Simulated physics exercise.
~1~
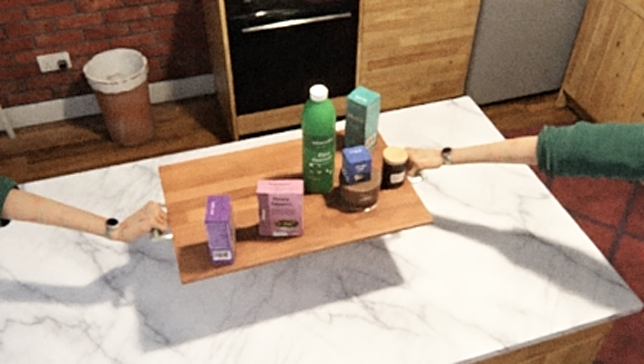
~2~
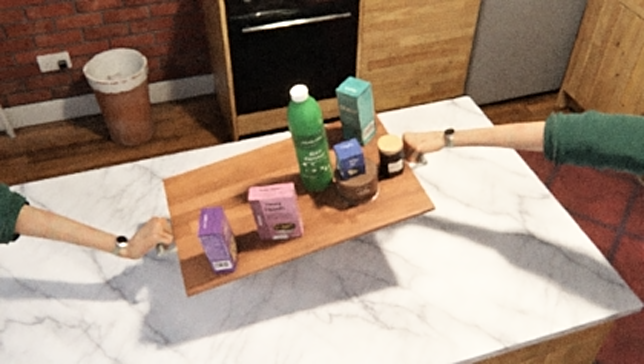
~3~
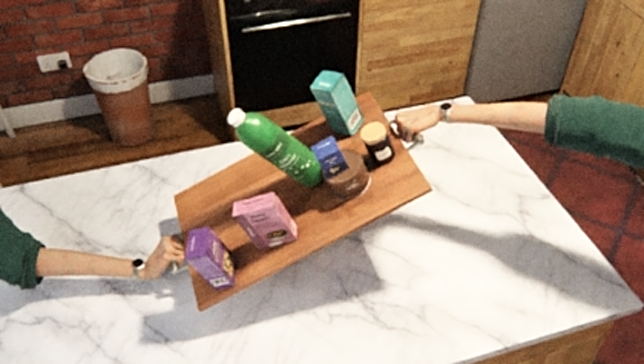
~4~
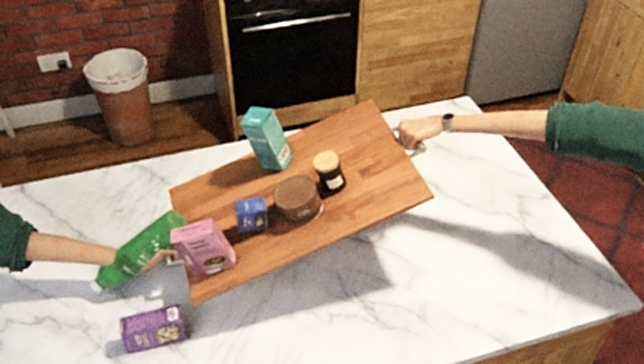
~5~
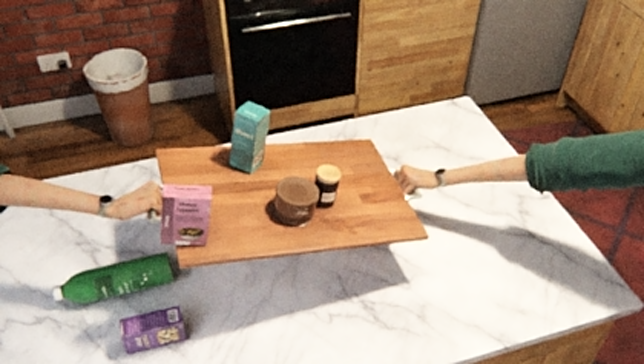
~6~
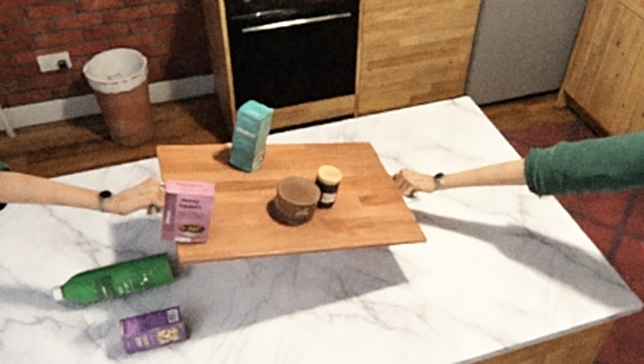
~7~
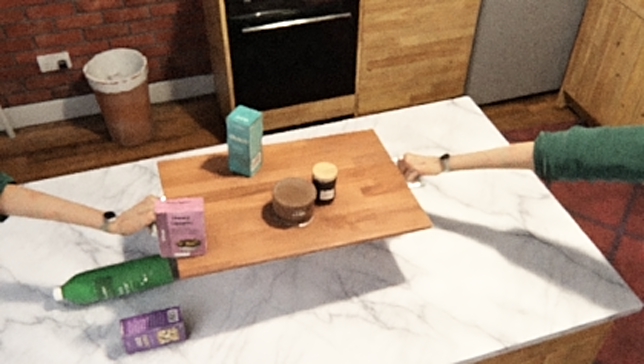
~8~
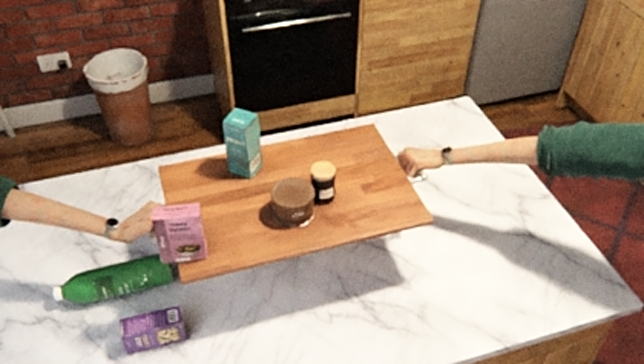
A wooden board held by two hands tips left, spilling a green bottle and purple carton.
